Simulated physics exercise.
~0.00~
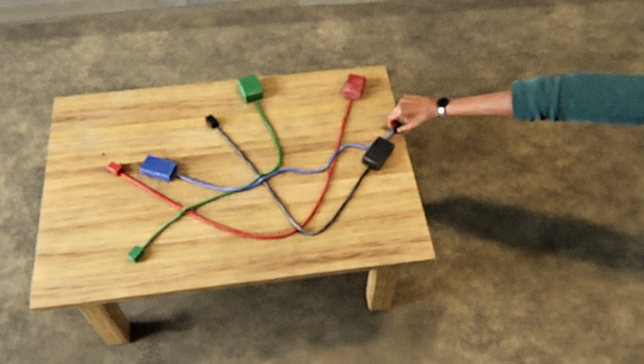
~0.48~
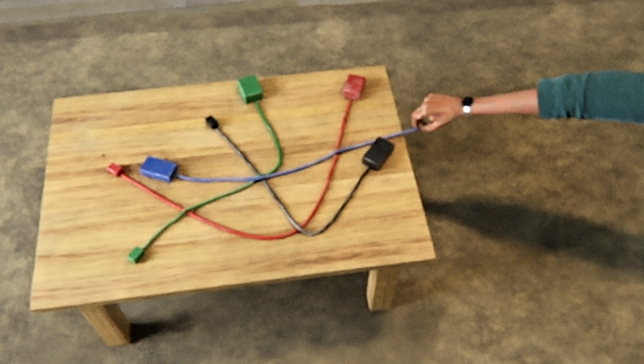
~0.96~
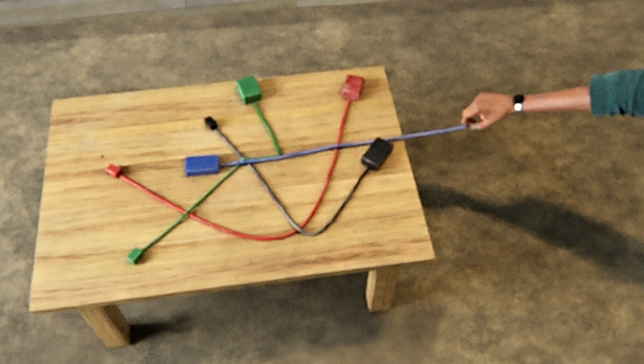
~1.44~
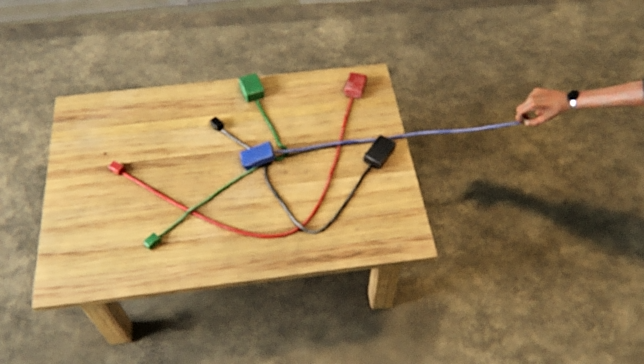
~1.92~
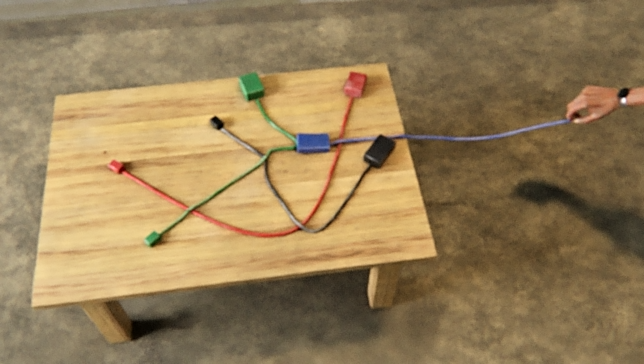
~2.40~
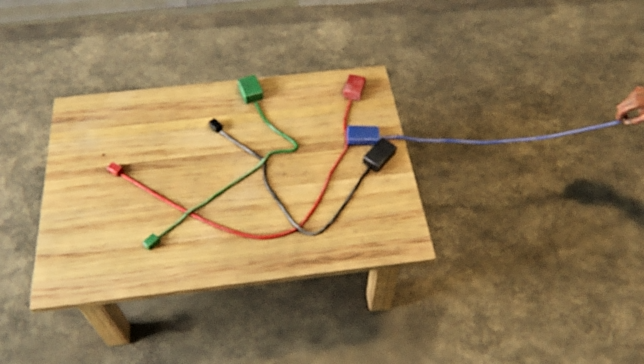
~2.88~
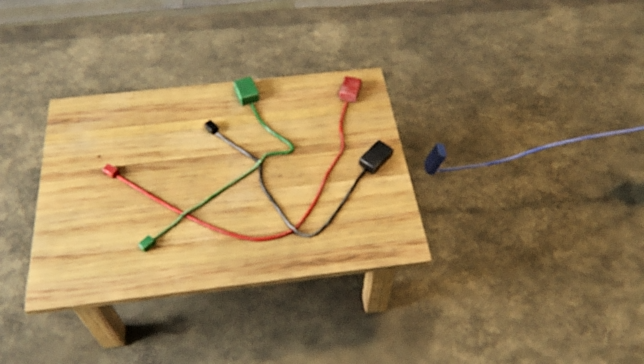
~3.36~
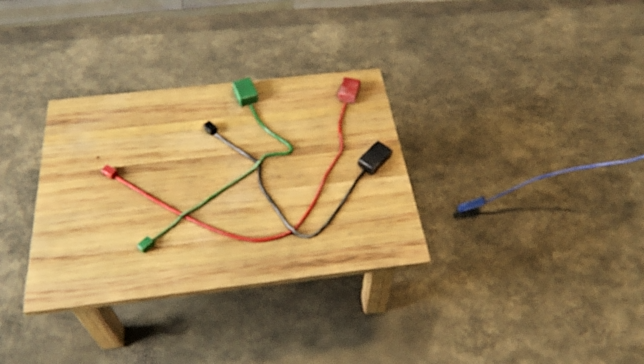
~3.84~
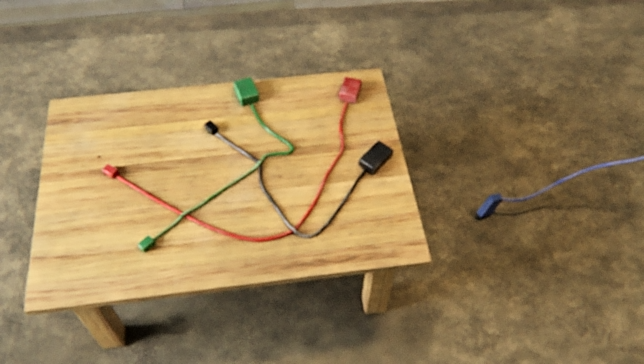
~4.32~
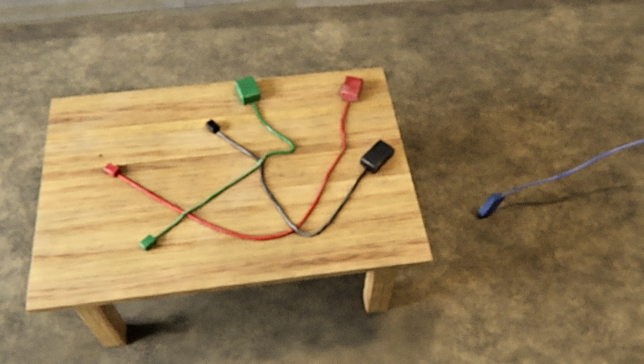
On a wooden table with four crossing cables, a hand pulls the blue one to the right, dragging its charger across the top and off the edge to hang beside the table, while the green cable shifts slightly and the red and black ones stay nearly still.
